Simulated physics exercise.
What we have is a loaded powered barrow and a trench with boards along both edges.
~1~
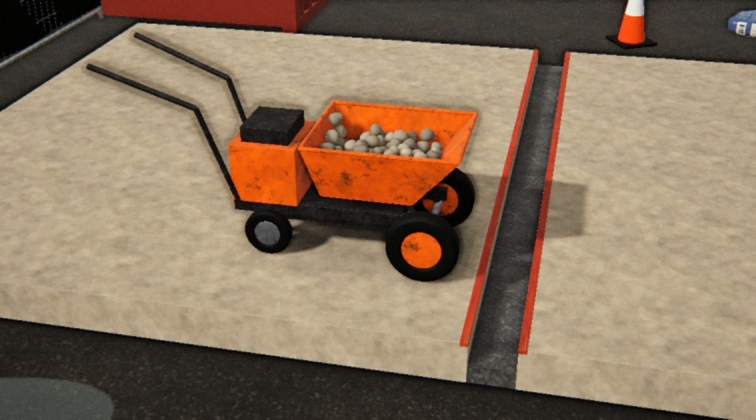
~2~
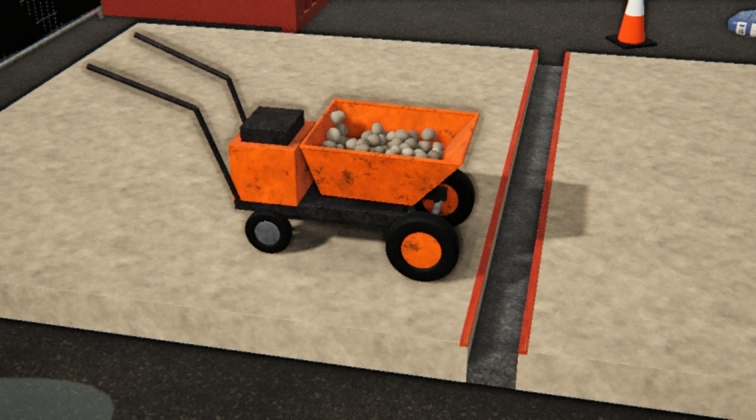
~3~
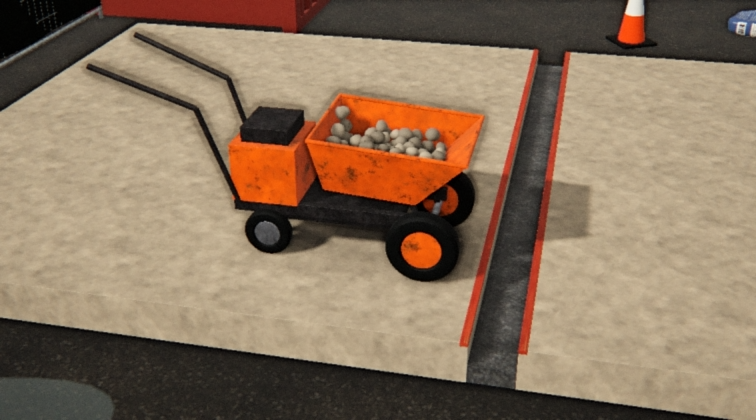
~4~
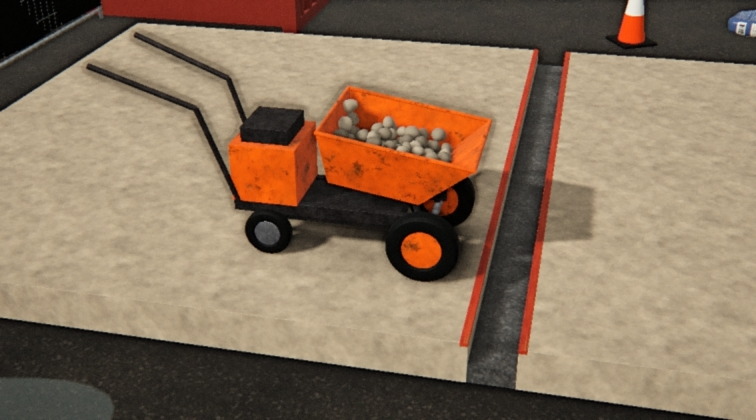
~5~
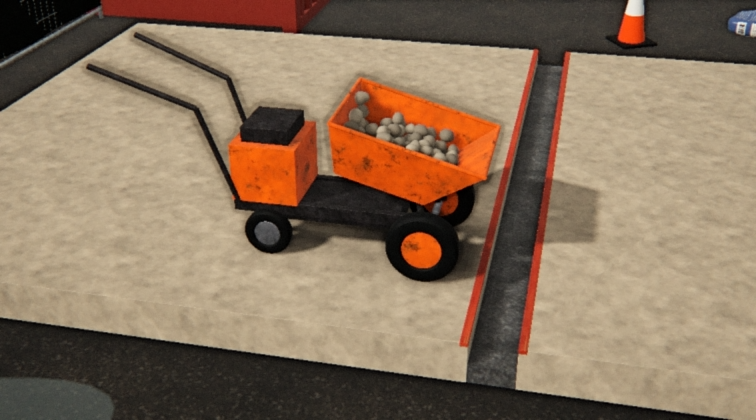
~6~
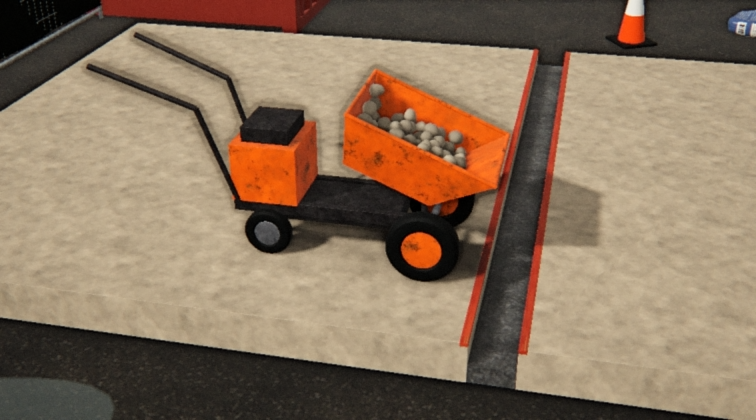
The video shows an orange powered barrow loaded with rounded stones, standing on pale ground left of a narrow, red-edged trench. Its skip gradually tilts forward to the right, the rear rising while the barrow's wheels stay still.
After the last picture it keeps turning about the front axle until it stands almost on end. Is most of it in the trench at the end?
In the trench: Only the smaller part.
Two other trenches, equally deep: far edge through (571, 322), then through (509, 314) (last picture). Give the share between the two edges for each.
The first gives 80 %, the second 0 %.
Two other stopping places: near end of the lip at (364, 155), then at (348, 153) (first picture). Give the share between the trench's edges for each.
First some 50, then 40 per cent.
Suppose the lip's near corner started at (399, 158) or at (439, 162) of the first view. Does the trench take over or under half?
First above a half, then less than half.
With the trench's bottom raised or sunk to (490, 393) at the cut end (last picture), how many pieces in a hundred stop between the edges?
It comes to 0 per cent or so.
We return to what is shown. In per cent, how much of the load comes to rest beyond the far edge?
Some 90 per cent.
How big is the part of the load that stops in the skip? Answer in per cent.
Near 5 %.
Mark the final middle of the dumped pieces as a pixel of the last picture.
At about (580, 265).
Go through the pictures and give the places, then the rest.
Lip of the skip near (458, 164), level; top of the load near (372, 142), river pebbles; first edge of the trench near (472, 309); far edge near (528, 316), the trench under half as wide as the skip, and about half as deep as wide, in the first frame.
Lip of the skip near (460, 164), tipped barely; top of the load near (363, 145), in the second frame.
Lip of the skip near (466, 167), tipped barely; top of the load near (367, 141), in the third frame.
Lip of the skip near (474, 171), tipped a little; top of the load near (374, 137), in the fourth frame.
Lip of the skip near (484, 178), tipped clearly; top of the load near (359, 134), in the fifth frame.
Lip of the skip near (495, 187), tipped clearly; top of the load near (371, 127); first edge of the trench near (472, 309); far edge near (528, 316), in the sixth frame.
Shortly afterwards, skip tipped steeply; the whole lot in the skip.
Next, skip tipped right over; near half in the skip; near a third beyond it; only a few falling.
Some moments later, skip tipped right over; a little in the skip; only a few in or heaped over the trench; all but a few beyond it.
In the end, skip tipped right over; a little in the skip; only a few in or heaped over the trench; all but a few beyond it.
